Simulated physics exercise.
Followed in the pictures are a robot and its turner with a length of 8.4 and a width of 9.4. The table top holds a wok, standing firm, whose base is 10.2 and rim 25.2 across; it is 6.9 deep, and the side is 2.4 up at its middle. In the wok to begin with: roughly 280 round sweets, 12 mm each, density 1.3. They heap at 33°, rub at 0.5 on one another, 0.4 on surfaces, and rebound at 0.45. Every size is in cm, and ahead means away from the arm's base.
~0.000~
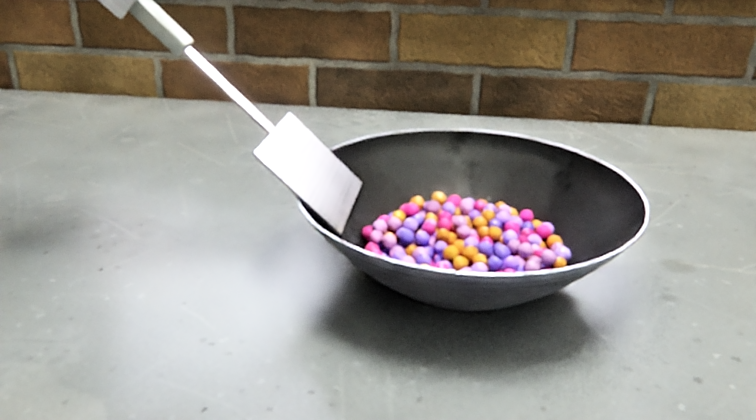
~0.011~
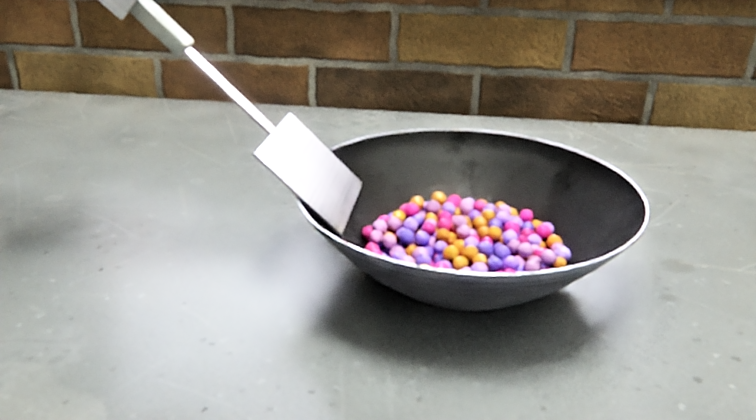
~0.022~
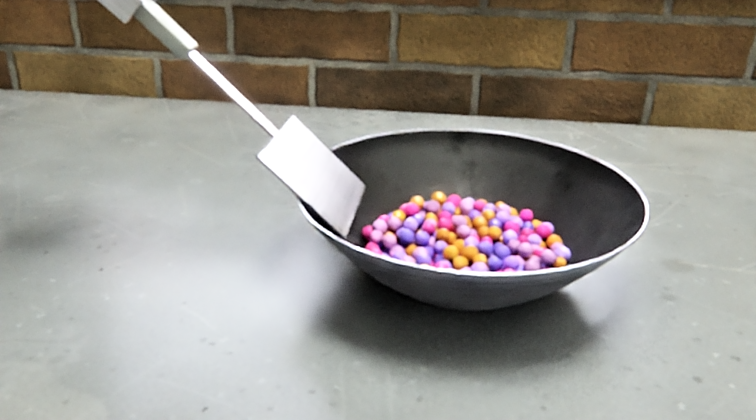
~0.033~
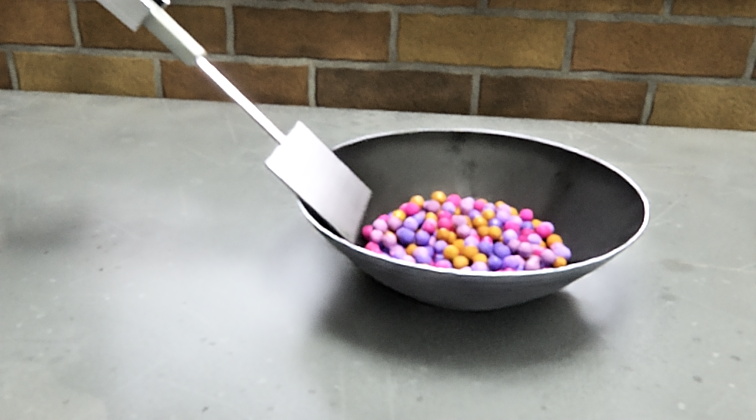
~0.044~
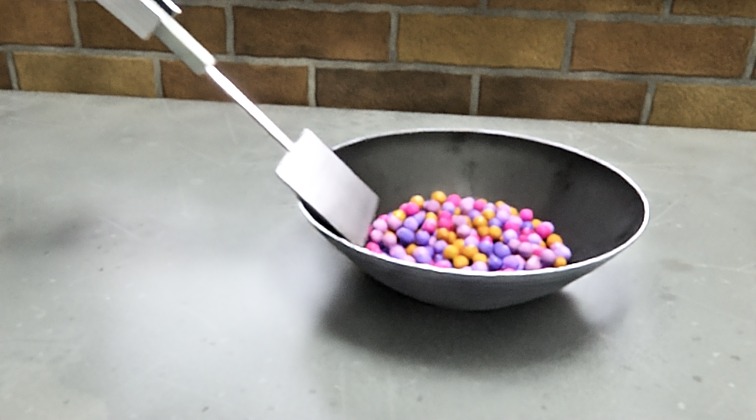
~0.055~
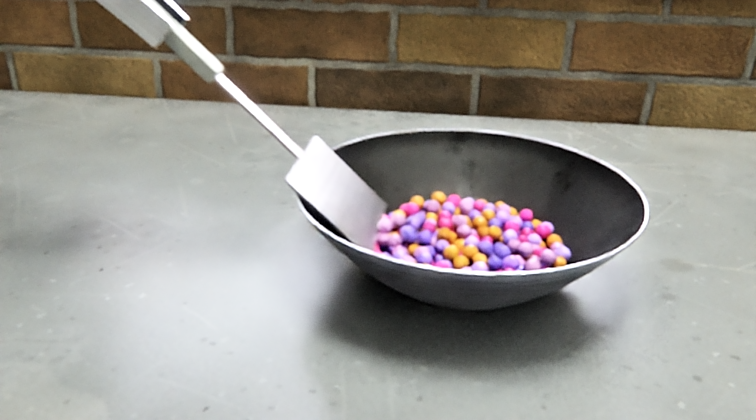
At the start, a robot's metal turner rests its blade inside the left rim of a dark wok holding a heap of pink, purple and orange round sweets. The turner then slides slightly down and to the right, until its blade meets the heap's left edge, while the wok stays still.
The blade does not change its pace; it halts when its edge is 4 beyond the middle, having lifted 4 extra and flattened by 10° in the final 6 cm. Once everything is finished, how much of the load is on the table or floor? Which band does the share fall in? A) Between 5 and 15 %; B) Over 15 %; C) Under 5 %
(C) Under 5 %.
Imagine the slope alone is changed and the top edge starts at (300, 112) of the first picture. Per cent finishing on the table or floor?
I'd estimate around 0 per cent.
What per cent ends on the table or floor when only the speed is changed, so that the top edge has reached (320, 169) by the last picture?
Some 5 percent.
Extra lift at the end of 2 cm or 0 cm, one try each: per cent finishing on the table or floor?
I'd put it near 0 in a hundred, then near 0 in a hundred.
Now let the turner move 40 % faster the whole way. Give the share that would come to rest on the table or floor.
0 %.
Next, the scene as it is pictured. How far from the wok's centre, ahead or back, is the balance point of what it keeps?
I'd say it's roughly 4.0 cm toward the front.
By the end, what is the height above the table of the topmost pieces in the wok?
It reaches about 6.0 cm.
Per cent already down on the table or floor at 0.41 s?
About 0 per cent.
By 0.12 s, sloping 44°, highest piece 6 above the table; 285 in the wok.
By 0.18 s, sloping 39°, highest piece 6 above the table; 285 in the wok.
By 0.41 s, sloping 34°, highest piece 6 above the table; 284 in the wok, 1 on the blade or in flight.
By 1.46 s, sloping 34°, highest piece 6 above the table; 284 in the wok, 1 on the table or floor.
Final count, 284 in the wok, 1 on the table or floor. That is 0 % on the table or floor.
